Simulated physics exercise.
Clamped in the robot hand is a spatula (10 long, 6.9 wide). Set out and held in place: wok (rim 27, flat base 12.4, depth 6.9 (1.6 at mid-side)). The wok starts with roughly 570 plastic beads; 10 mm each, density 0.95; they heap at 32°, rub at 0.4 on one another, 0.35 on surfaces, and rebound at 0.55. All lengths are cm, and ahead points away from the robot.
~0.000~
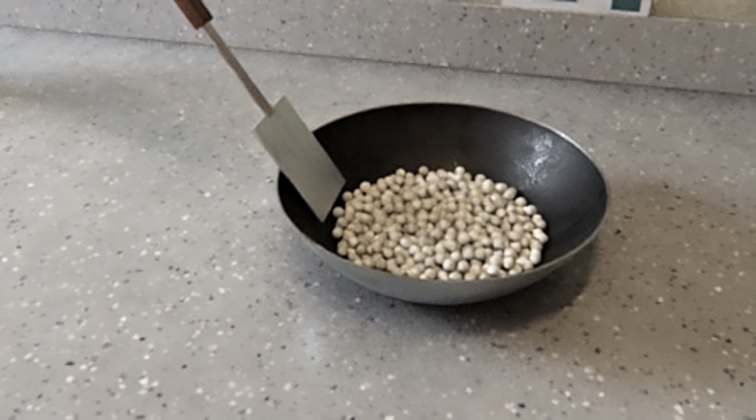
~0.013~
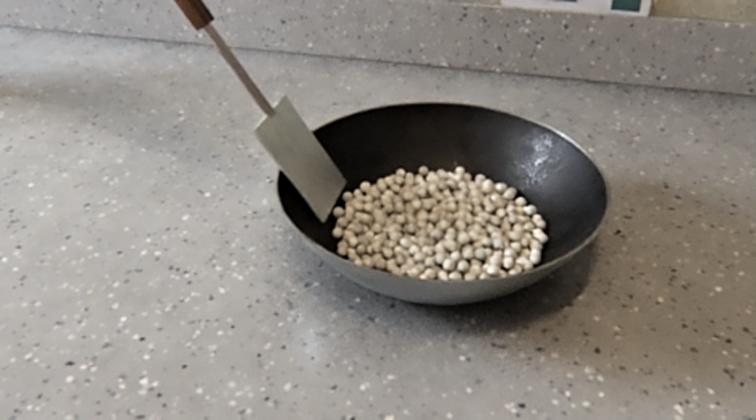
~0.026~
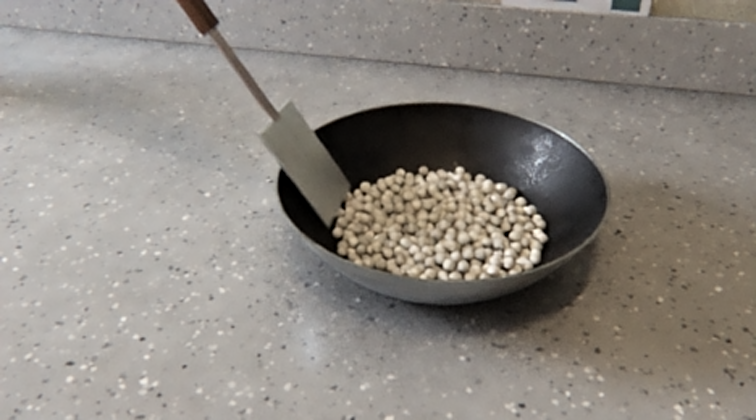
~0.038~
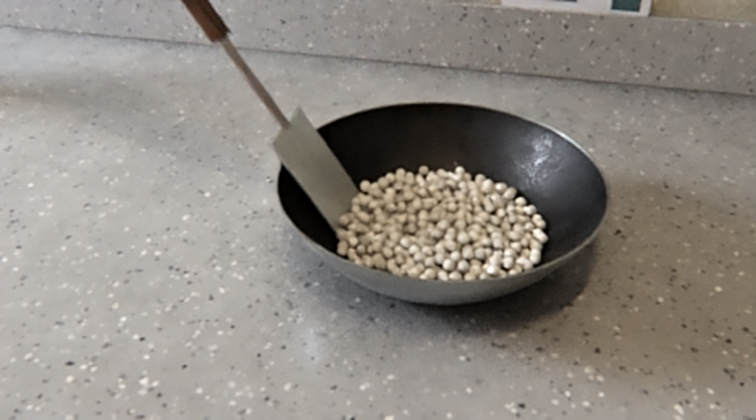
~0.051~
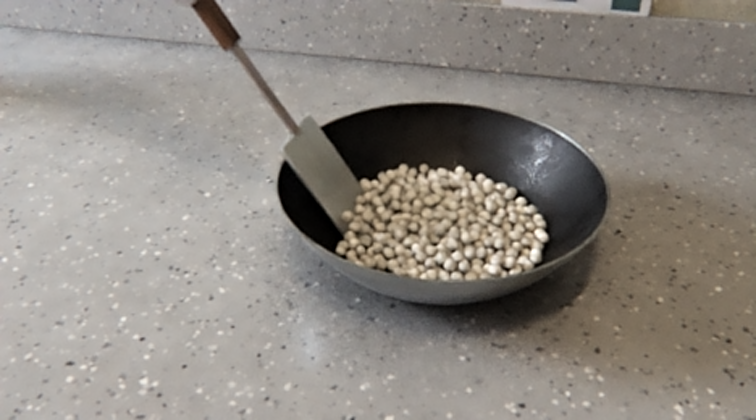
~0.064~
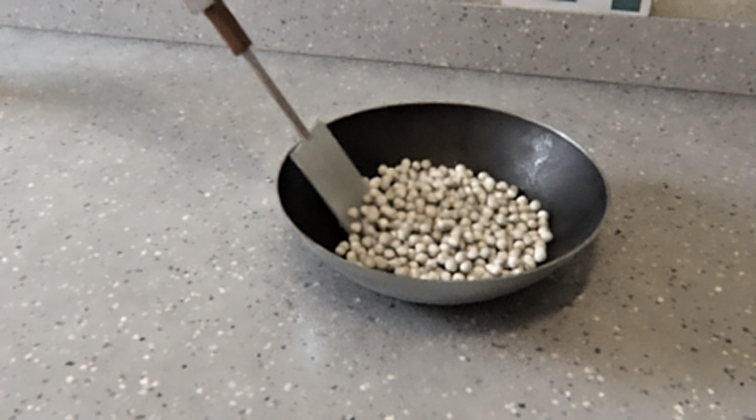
A wok of pale beads sits still as a spatula pushes slightly rightward into them.
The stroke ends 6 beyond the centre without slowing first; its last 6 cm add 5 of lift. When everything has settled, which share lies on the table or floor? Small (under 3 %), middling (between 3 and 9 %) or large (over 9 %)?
A small share, under 3 %, ends on the table or floor.
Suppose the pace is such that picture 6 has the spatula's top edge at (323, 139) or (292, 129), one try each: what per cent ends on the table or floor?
Some 5 and 0 per cent.
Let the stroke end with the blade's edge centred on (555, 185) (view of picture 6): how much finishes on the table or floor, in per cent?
Some 10 per cent.
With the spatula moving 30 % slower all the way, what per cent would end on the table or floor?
It would be near 0 per cent.
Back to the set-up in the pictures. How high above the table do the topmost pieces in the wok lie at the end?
Roughly 5.5 cm.
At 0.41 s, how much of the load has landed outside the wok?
Some 0 per cent.
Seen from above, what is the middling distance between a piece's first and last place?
Roughly 3 cm.
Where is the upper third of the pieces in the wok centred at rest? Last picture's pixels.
Around (521, 227).
After 0.12 s, sloping 57°, highest piece 4 above the table; 569 in the wok.
After 0.18 s, sloping 57°, highest piece 5 above the table; 569 in the wok.
After 0.41 s, sloping 57°, highest piece 6 above the table; 569 in the wok.
After 1.46 s, sloping 57°, highest piece 5 above the table; 569 in the wok.
In the end, 569 in the wok. That is 0 % on the table or floor.
